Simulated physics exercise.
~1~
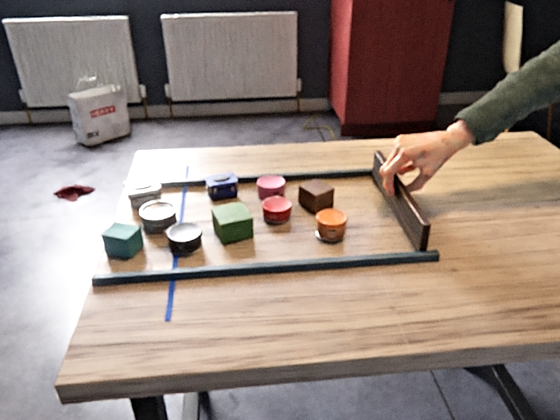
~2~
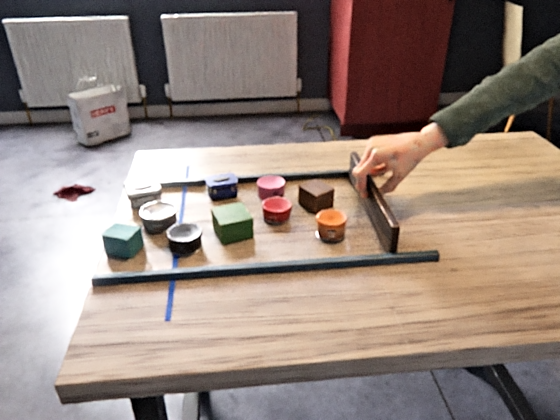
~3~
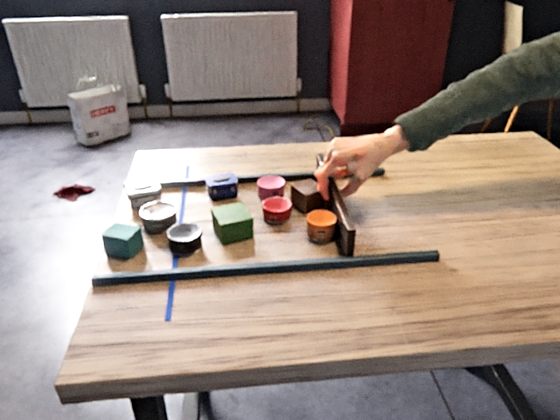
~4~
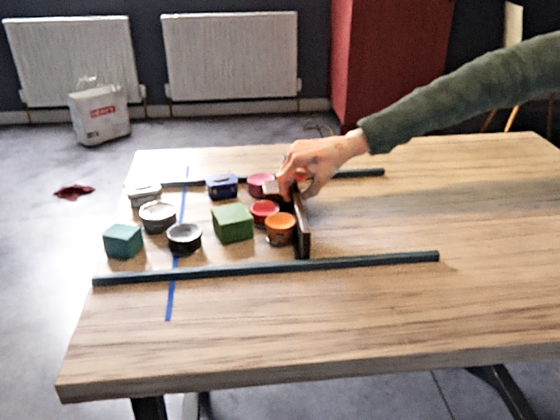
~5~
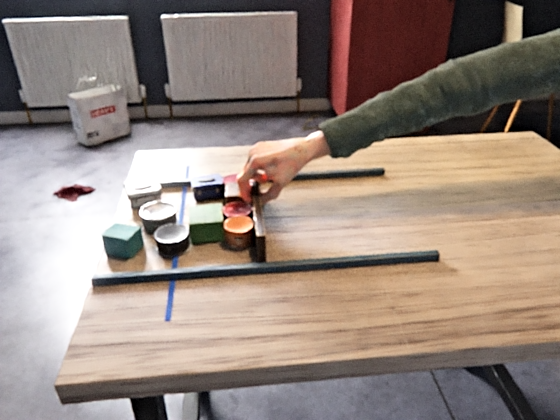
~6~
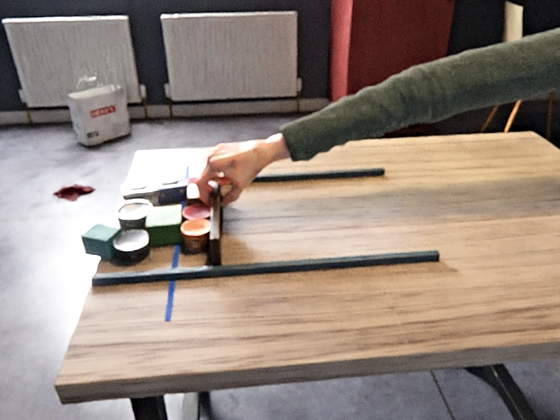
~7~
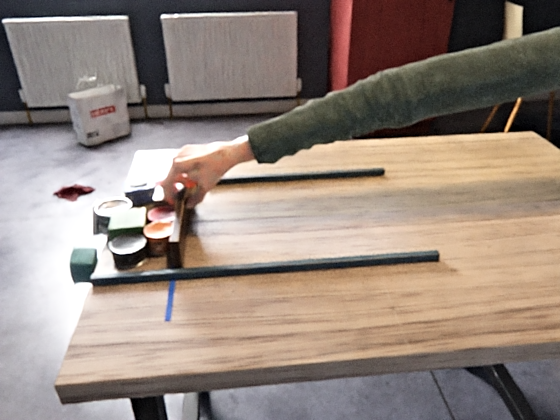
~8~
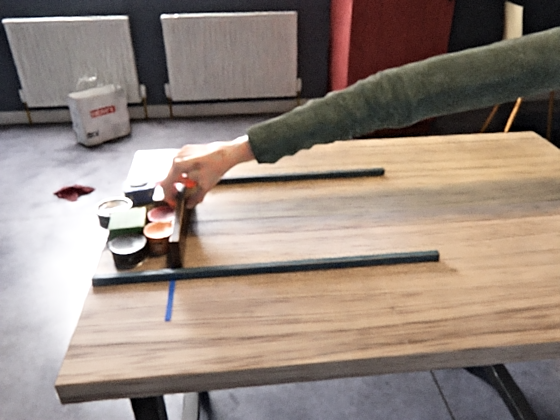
Hand pushing a board left across a wooden table, sweeping small pots and blocks together until a turquoise block drops off the edge.
